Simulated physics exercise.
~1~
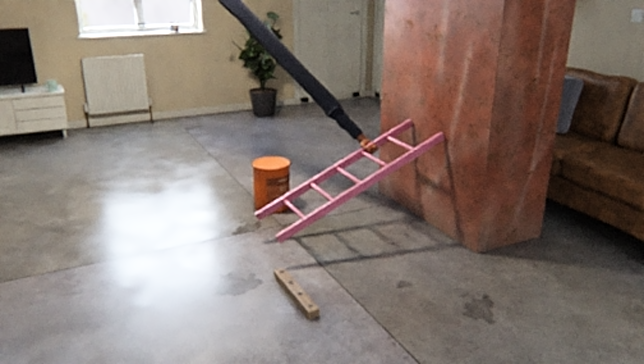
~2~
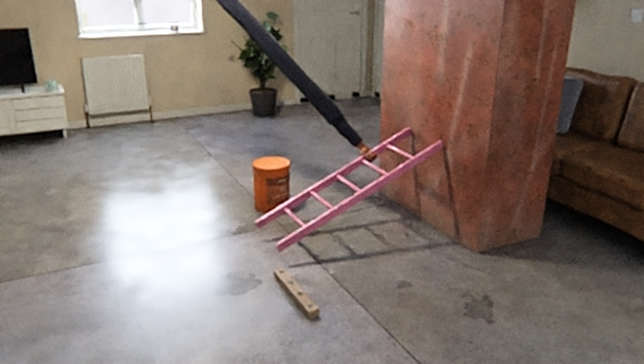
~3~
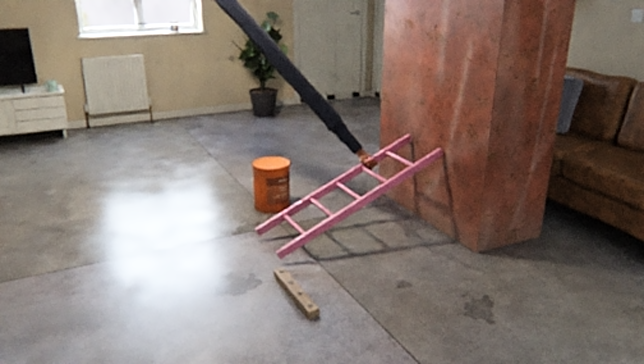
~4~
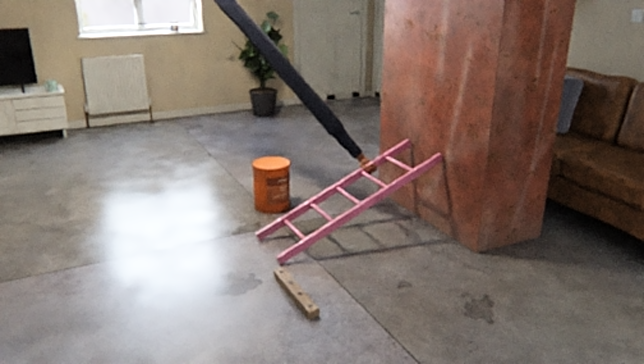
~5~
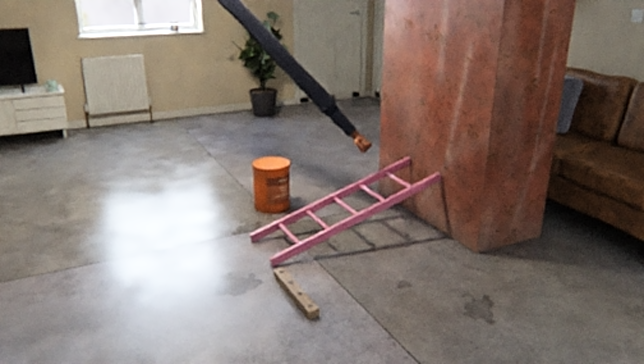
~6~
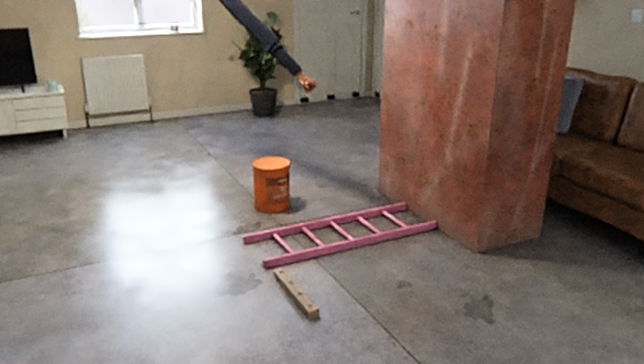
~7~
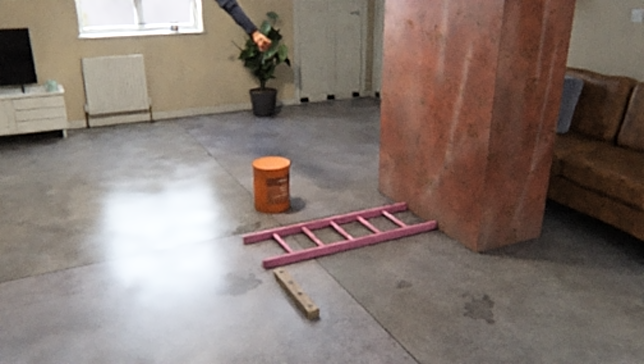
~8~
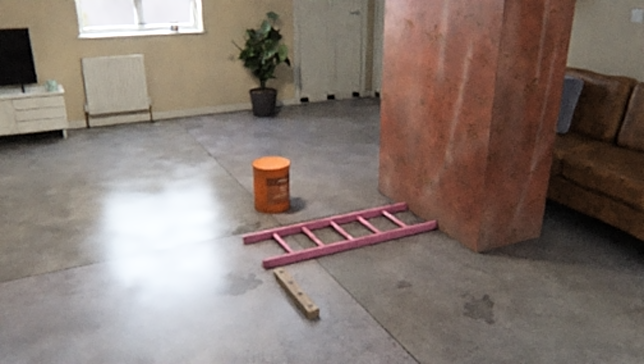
The video shows a dark-sleeved arm holding a pink ladder at a slant against a reddish pillar, lowering it slightly before letting go and withdrawing. The ladder slides down and ends lying flat on the concrete floor, beside an unmoved wooden strip and orange pail.
